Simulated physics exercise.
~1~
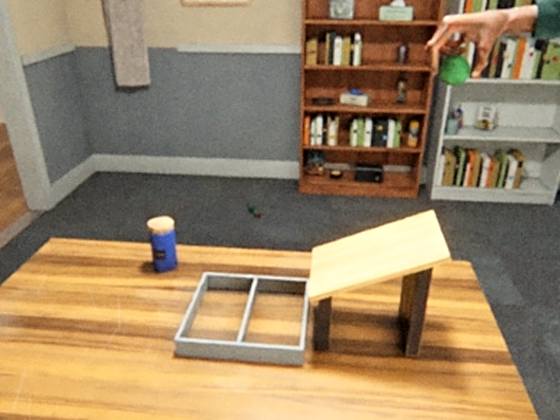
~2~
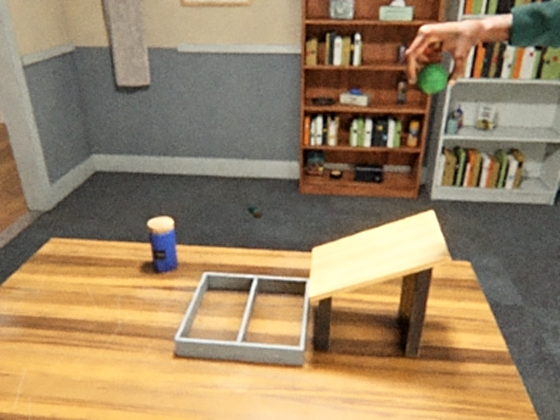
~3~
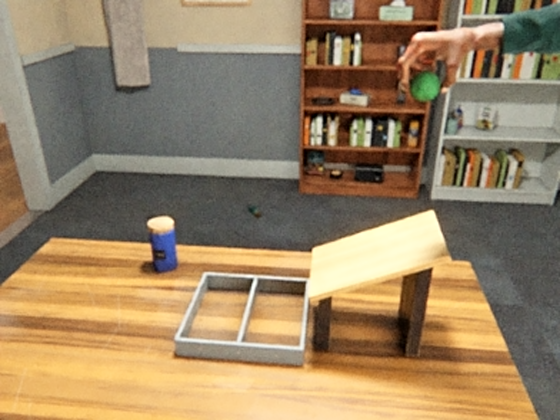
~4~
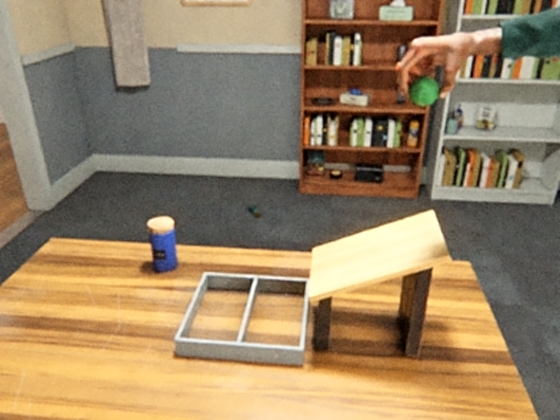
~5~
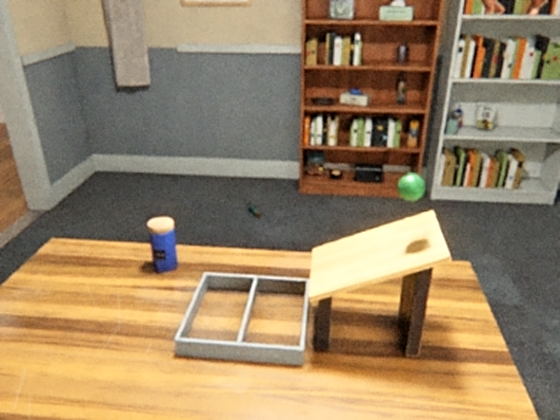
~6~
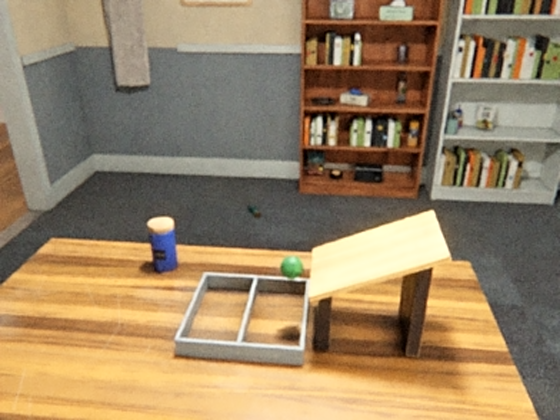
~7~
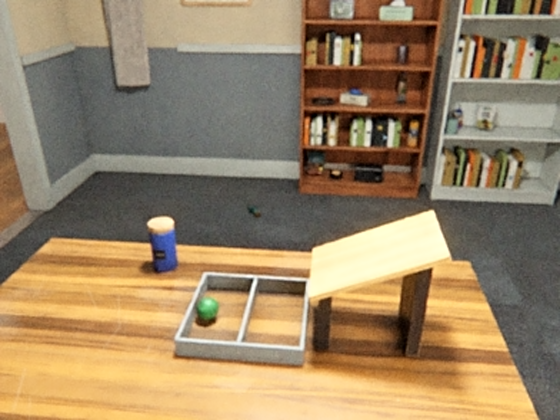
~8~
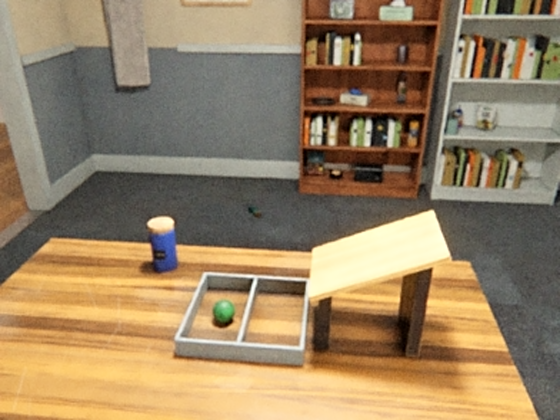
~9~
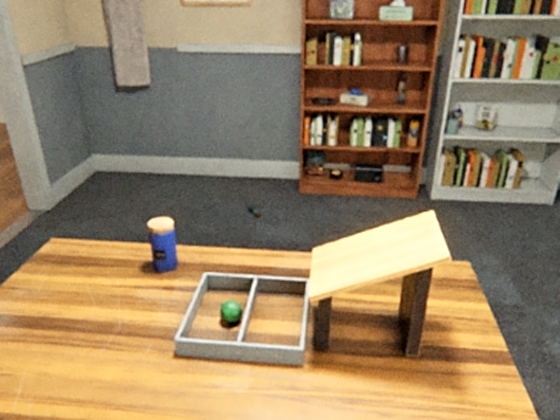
A green ball hangs from the fingertips of a hand reaching in at the upper right, above a sloping wooden board on a striped wooden table. Seen from slightly above in a room with bookshelves along the back wall, the table also holds a grey tray with two open bays left of the board and a blue jar with a pale top behind it. The hand shifts a little left and down, then lets go and withdraws. The ball drops towards the board, then travels left over the nearer bay. It lands in the farther, left-hand bay, drifts right and ends near the divider, while the jar stays put.
